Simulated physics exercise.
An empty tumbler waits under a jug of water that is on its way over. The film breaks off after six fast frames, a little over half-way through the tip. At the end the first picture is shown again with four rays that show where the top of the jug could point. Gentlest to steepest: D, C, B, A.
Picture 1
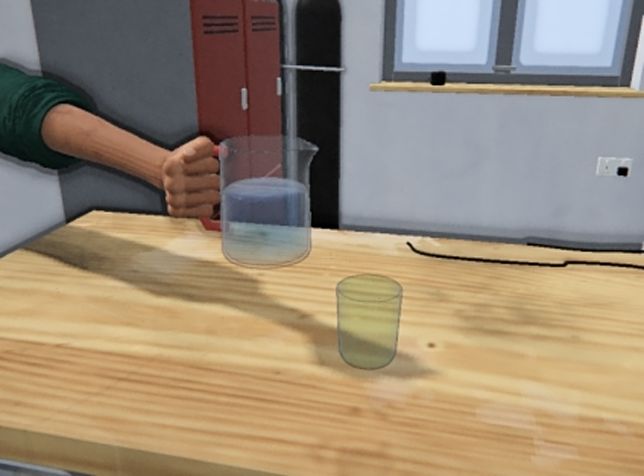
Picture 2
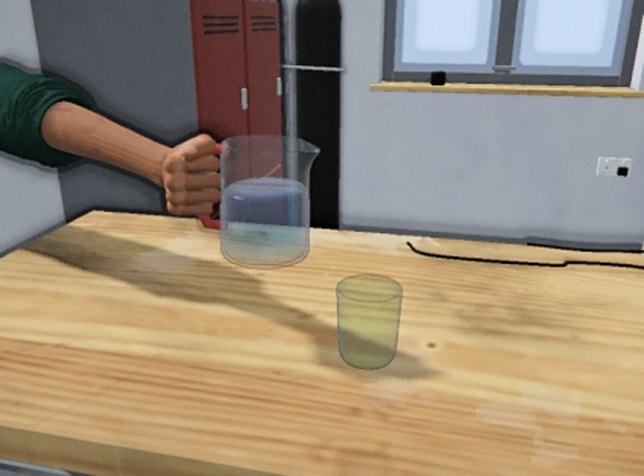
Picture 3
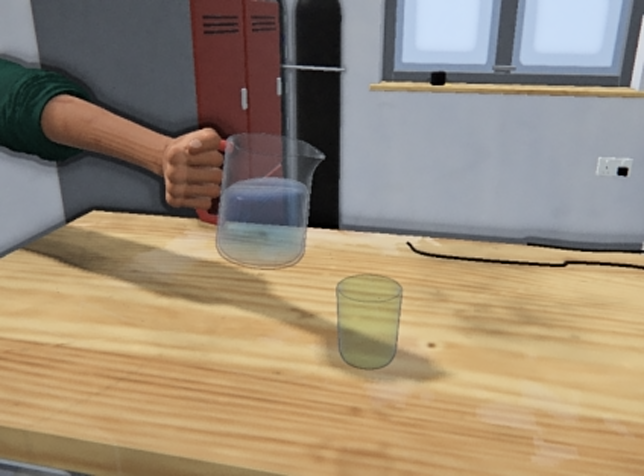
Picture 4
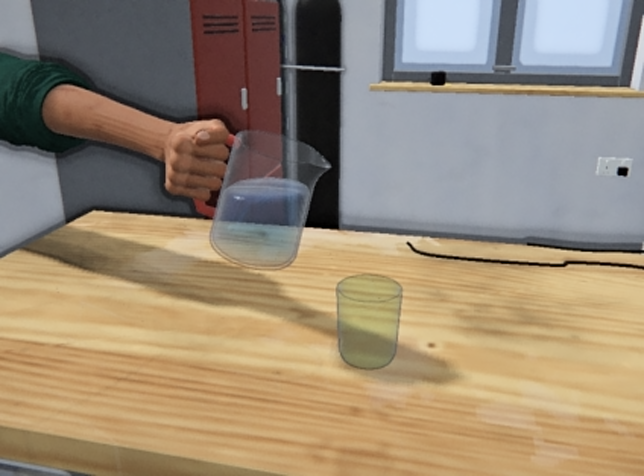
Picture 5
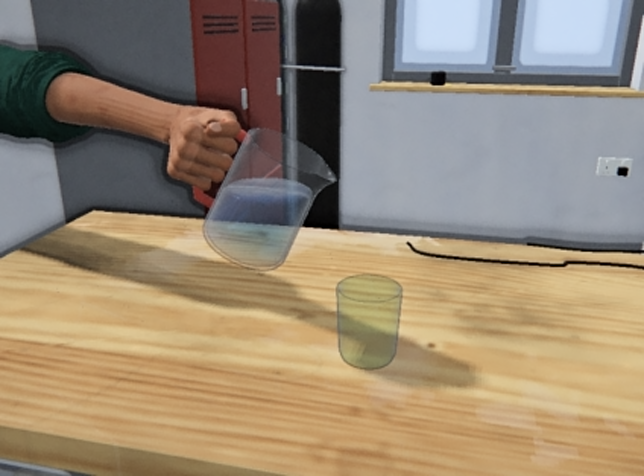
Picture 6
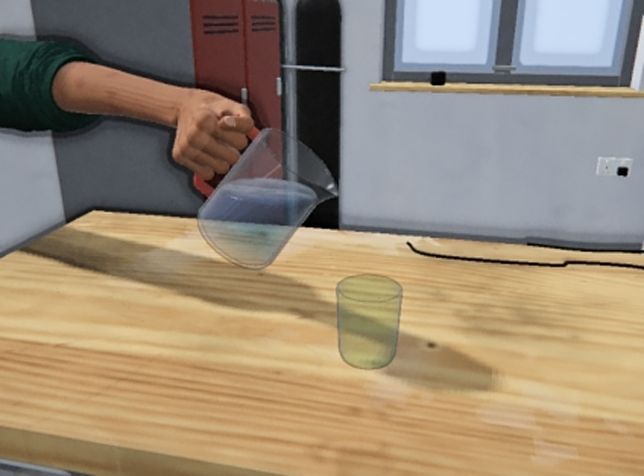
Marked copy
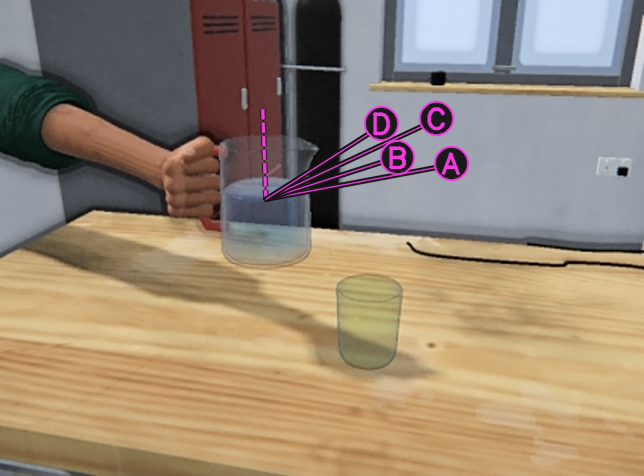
A hand holding a clear jug of water gradually tilts it rightward above a wooden table.
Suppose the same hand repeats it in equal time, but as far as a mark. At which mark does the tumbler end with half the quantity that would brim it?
It is B.
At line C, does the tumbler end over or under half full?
Under.
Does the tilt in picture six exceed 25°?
Yes.
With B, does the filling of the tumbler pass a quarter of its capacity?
Yes, it does.
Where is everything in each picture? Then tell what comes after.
Upright, lip at (316, 149); rim of the tumbler round (369, 287); nothing has left yet.
Upright, lip at (317, 151); nothing has left yet.
Tipped about 8°, lip at (322, 157); nothing has left yet.
Tipped about 16°, lip at (328, 166); nothing has left yet.
Tipped about 26°, lip at (334, 179); nothing has left yet.
Tipped about 37°, lip at (337, 193); nothing has left yet.
On the marked copy, A at (435, 167); B at (381, 162); C at (421, 126); D at (367, 134).
With A, the tumbler ends with about 71 % of what it can hold; 5 % of the water is spilt.
With B, the tumbler ends with about 54 % of what it can hold.
With C, the tumbler ends with about 32 % of what it can hold.
With D, the tumbler ends with about 16 % of what it can hold.
